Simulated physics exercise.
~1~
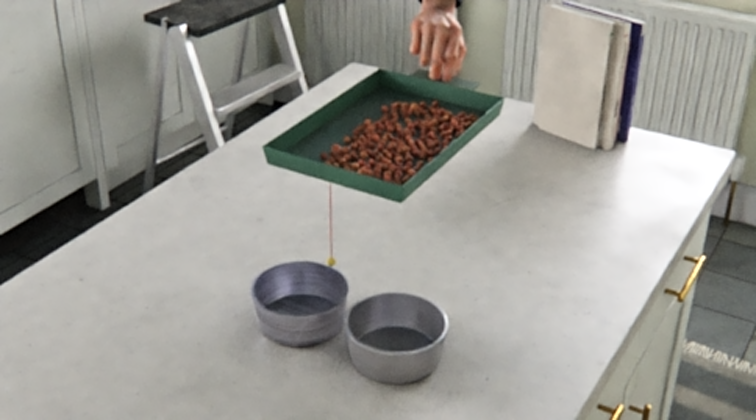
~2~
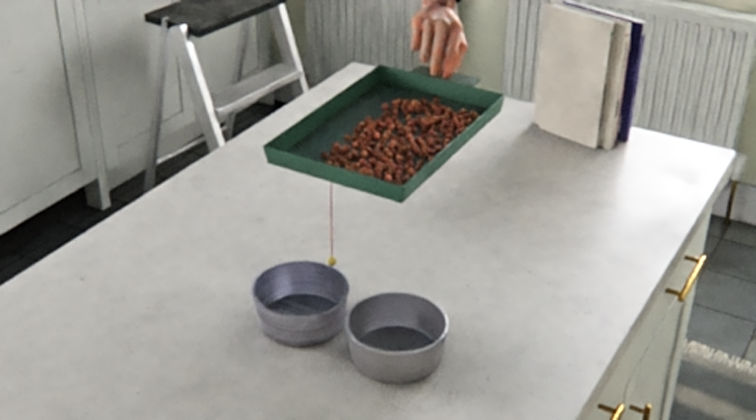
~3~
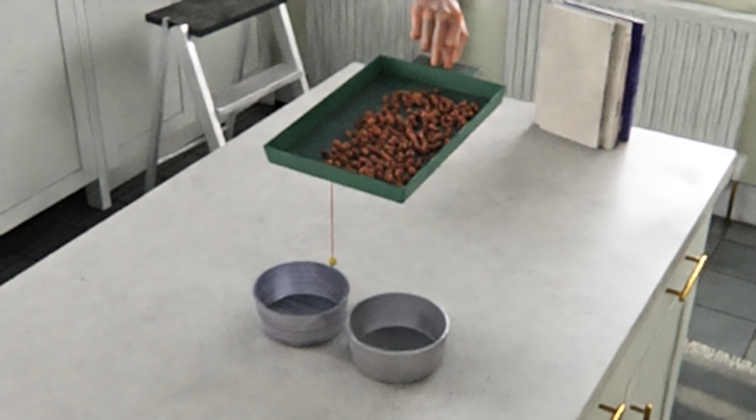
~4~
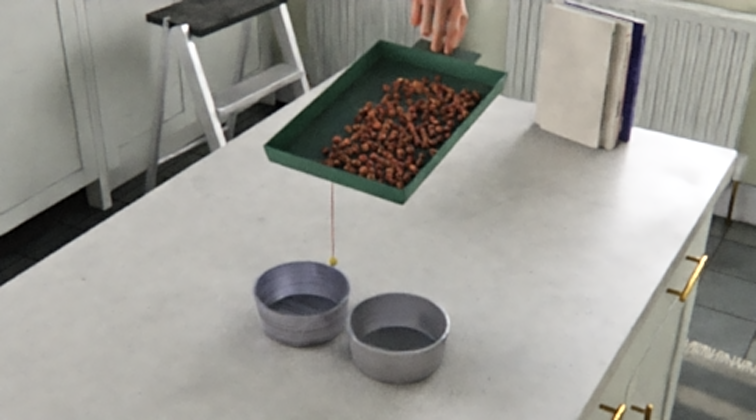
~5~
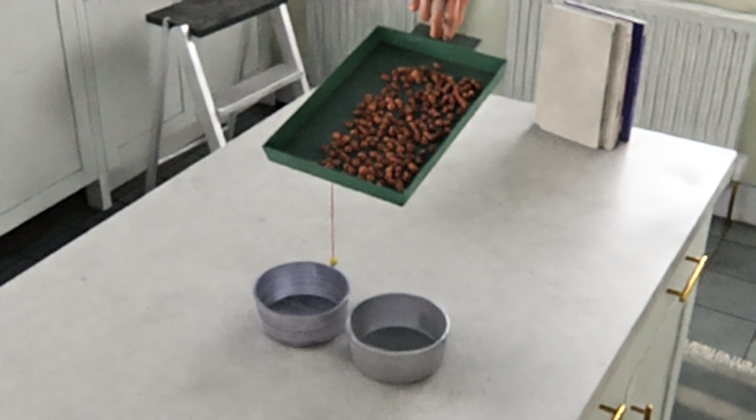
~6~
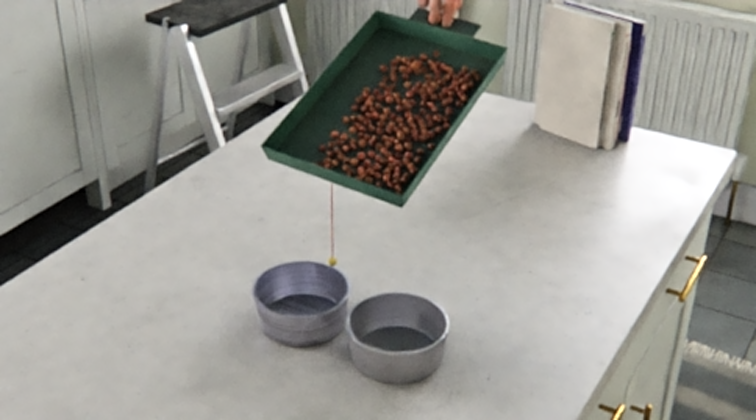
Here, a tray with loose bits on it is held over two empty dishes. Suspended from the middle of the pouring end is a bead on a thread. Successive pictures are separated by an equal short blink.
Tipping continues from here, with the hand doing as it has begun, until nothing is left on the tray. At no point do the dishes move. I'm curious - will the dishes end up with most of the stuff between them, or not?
Yes, more than half of it.
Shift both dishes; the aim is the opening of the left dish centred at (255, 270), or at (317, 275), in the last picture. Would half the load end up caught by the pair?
Beyond half, then beyond half.
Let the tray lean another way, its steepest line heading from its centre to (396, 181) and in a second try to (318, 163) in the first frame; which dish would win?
Rightward dish at the first place, Leftward dish at the second.
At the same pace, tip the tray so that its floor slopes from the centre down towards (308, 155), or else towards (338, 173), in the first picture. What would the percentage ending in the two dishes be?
First case: 30 %; second case: 70 %.
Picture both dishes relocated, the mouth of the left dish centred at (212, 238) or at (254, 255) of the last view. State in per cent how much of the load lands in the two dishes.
About 0 and 40 per cent respectively.
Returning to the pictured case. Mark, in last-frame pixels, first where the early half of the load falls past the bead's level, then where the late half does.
Around (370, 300), followed by around (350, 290).
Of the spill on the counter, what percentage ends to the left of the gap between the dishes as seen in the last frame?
Left fraction: Around 60 per cent.
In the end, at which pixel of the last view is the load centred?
At about (376, 346), give or take.
Just after the last frame, tray tipped steeply; almost all on the tray; just a few in the air.
A moment on, tray tipped right over; almost all on the tray; just a few in the right dish; just a few in the left dish; just a few outside both; just a few in the air.
Further on, tray tipped past a quarter turn; roughly half in the right dish; roughly a quarter in the left dish; roughly a quarter outside both; just a few in the air.
When it is over, tray tipped past a quarter turn; roughly half in the right dish; roughly a quarter in the left dish; roughly a quarter outside both.
